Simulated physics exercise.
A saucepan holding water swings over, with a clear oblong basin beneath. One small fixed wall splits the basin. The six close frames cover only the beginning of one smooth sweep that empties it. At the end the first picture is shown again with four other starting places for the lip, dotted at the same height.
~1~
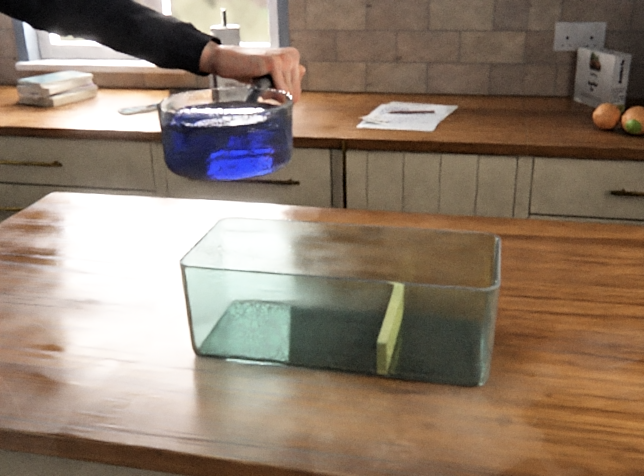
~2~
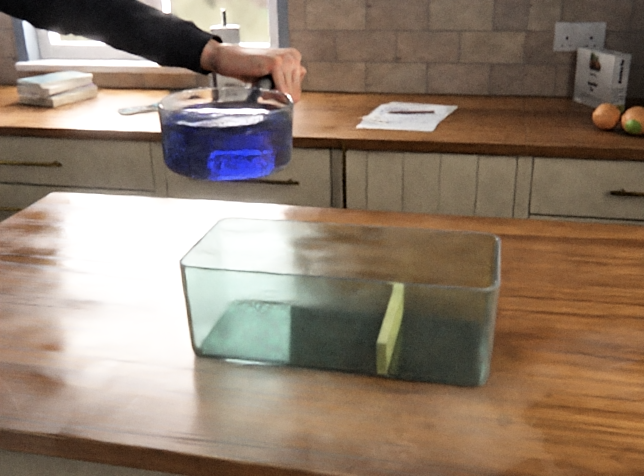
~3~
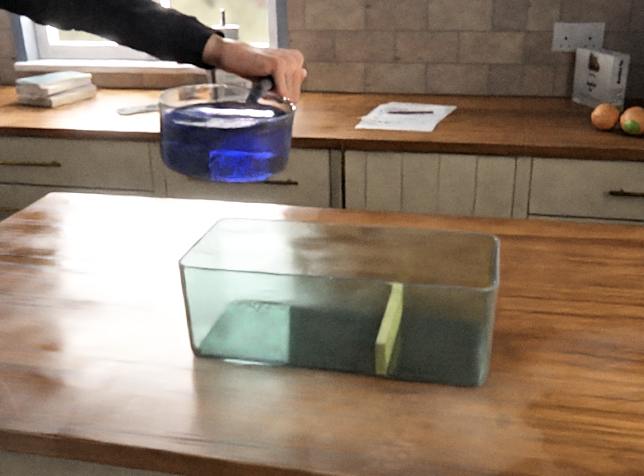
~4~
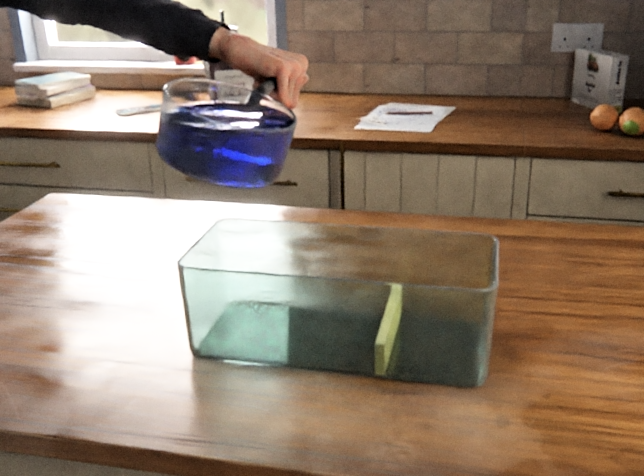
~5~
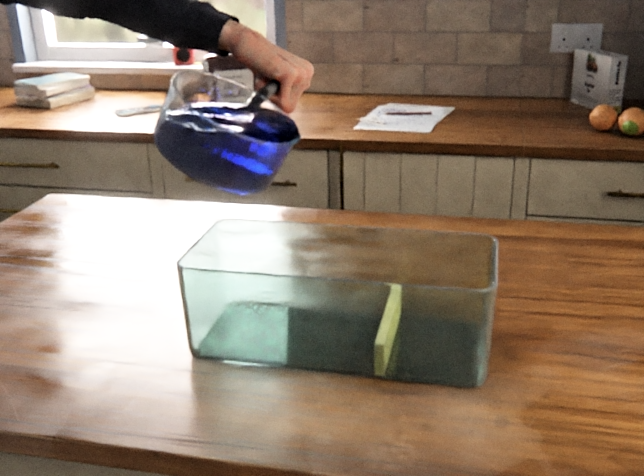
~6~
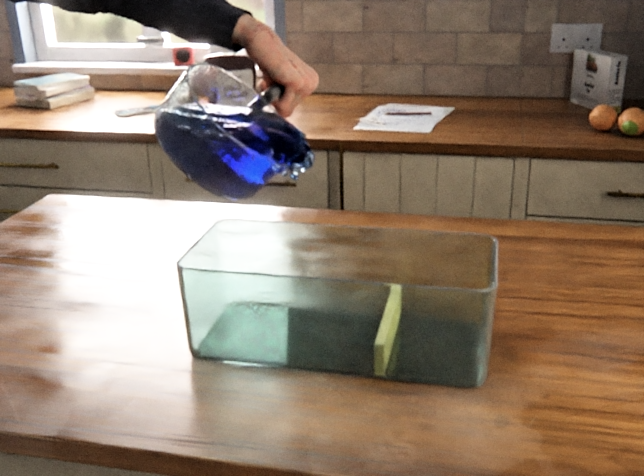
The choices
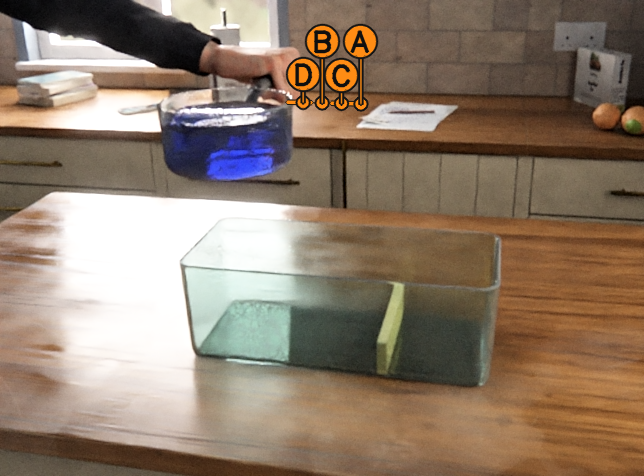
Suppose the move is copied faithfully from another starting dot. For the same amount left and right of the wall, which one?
A beats the others.
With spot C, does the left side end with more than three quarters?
No.
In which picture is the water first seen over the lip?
Picture 5.
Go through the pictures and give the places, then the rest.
The first picture shows upright, lip at (287, 102); basin from (193, 351) to (489, 382); top of the wall at (392, 311); nothing has left yet.
The second picture shows tipped about 2°, lip at (288, 104); nothing has left yet.
The third picture shows tipped about 8°, lip at (290, 111); nothing has left yet.
The fourth picture shows tipped about 18°, lip at (292, 124); nothing has left yet.
The fifth picture shows tipped about 30°, lip at (293, 139); water is over the lip, down to (293, 139).
The sixth picture shows tipped about 44°, lip at (290, 156); water is over the lip, down to (297, 173).
In orange, A at (360, 103); B at (322, 103); C at (341, 103); D at (303, 102).
With A, about 51 % ends left of the wall and 47 % right of it.
With B, about 73 % ends left of the wall and 22 % right of it; 5 % is lost outside.
With C, about 61 % ends left of the wall and 37 % right of it; 3 % is lost outside.
With D, about 83 % ends left of the wall and 13 % right of it; 4 % is lost outside.
